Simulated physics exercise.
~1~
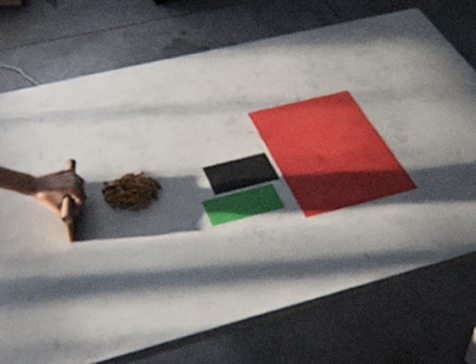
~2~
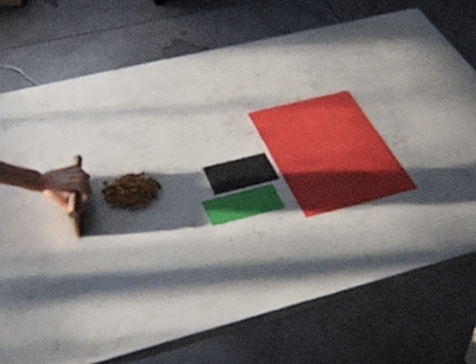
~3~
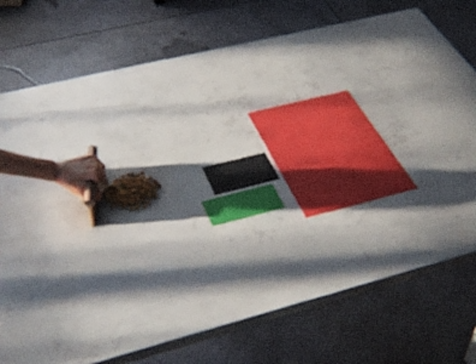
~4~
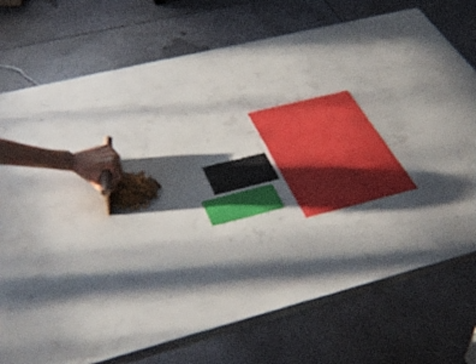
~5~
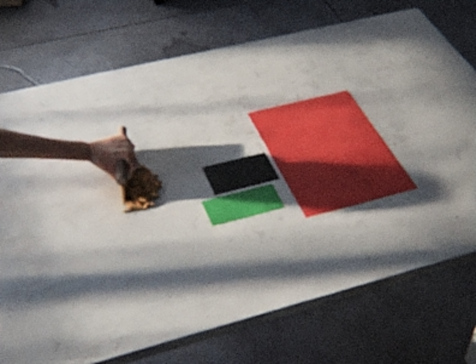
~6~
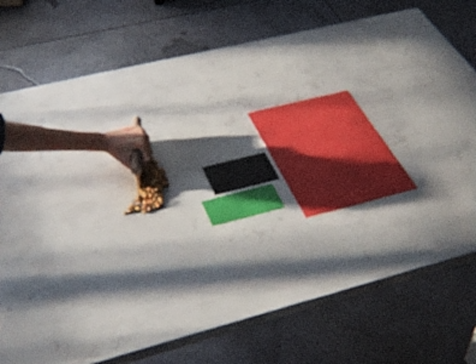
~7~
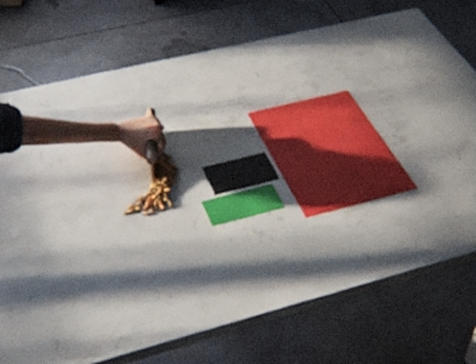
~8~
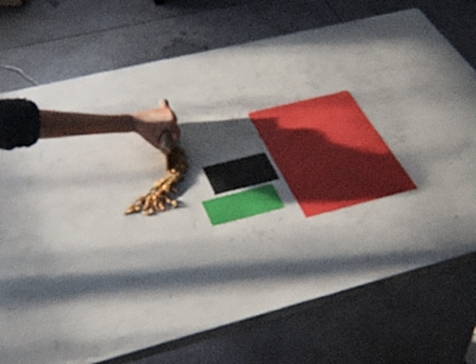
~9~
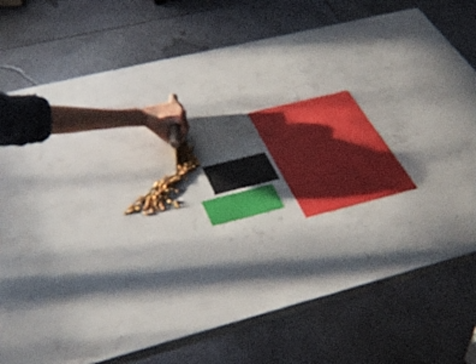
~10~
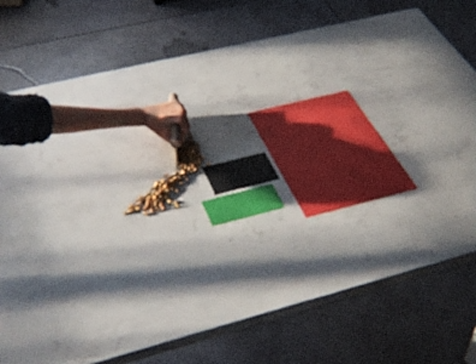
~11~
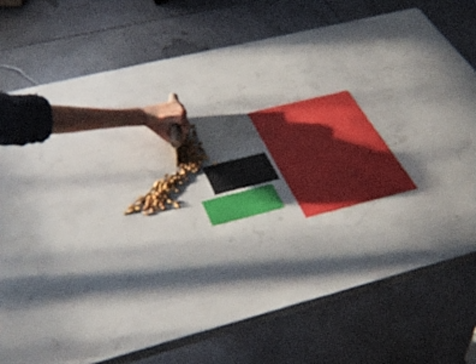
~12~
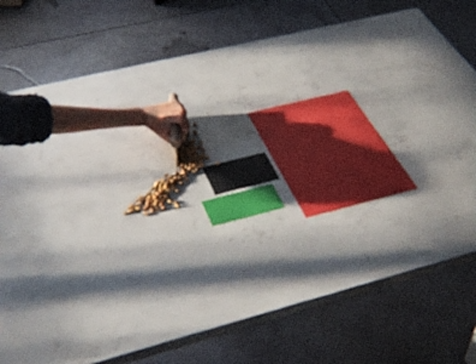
On a pale tabletop with black, green and red sheets, a hand slid an upright scraper rightward and slightly up into a small brown pile, which spread into a slanting trail. The hand stopped, leaving the pieces just short of the sheets.
